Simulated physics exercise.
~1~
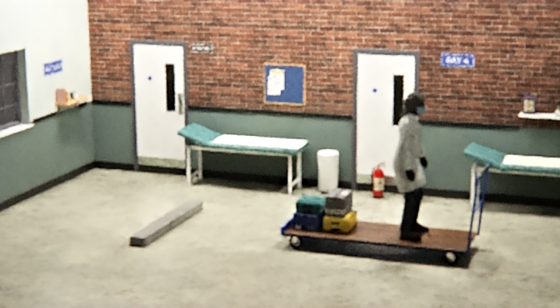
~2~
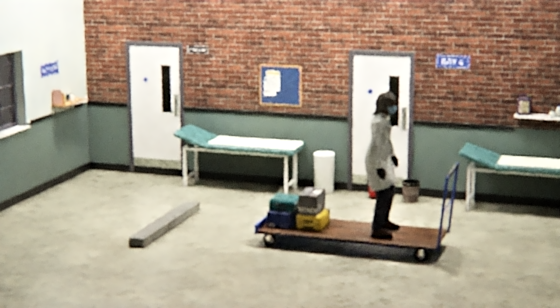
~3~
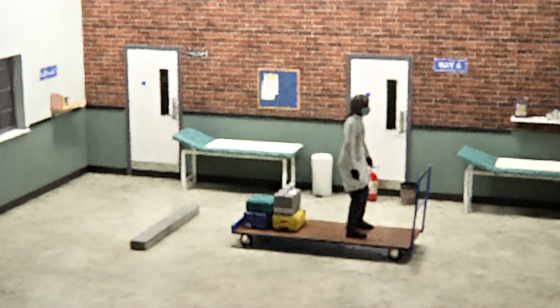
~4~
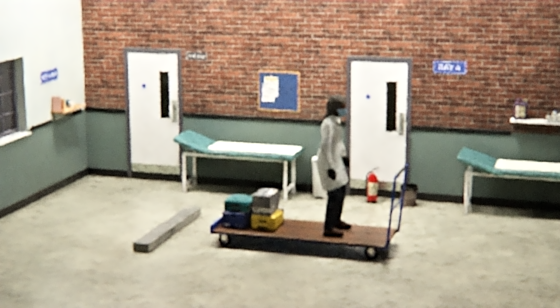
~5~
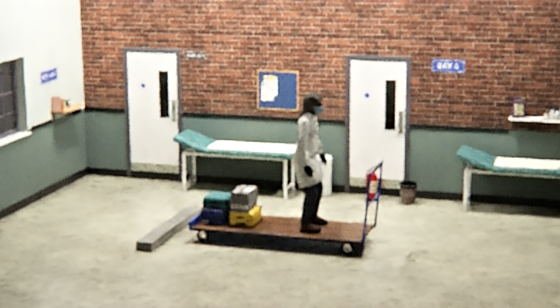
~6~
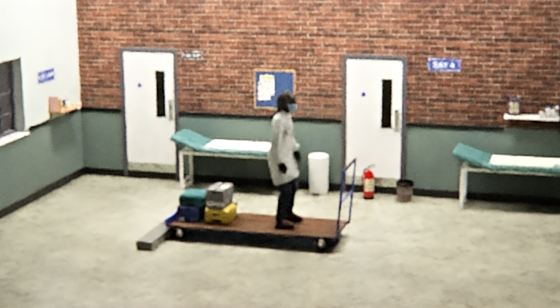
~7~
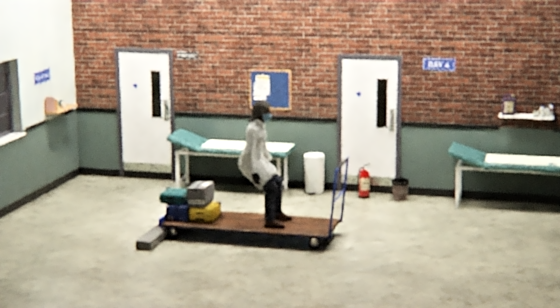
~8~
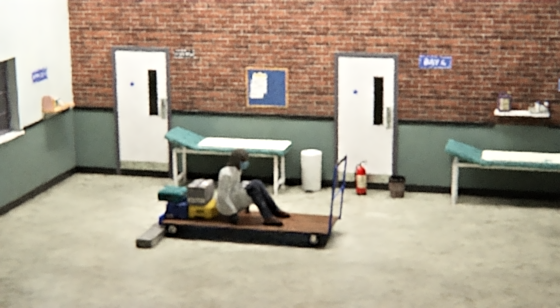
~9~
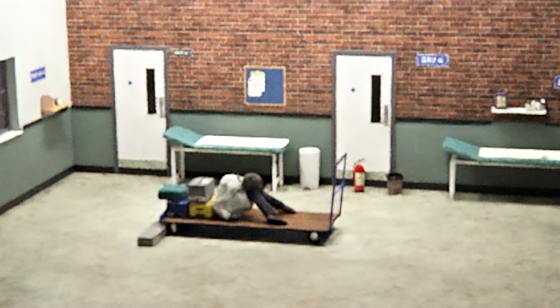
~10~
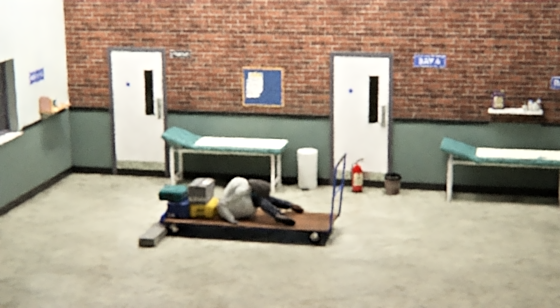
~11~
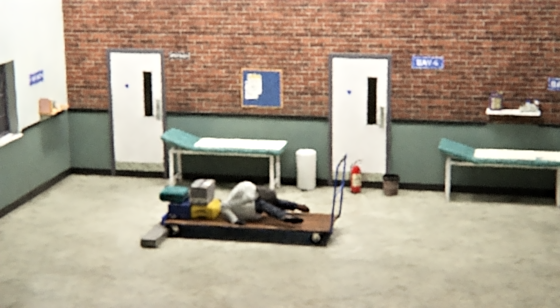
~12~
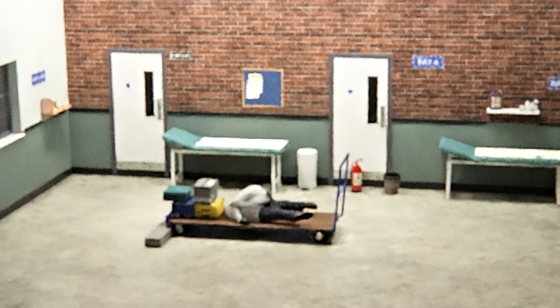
In this clip, a masked figure in a pale coat stands on a flat trolley rolling left with a small pile of cases until it stops against a low grey block; the figure crumples backwards beside the cases and ends lying on the deck, the cases still aboard.
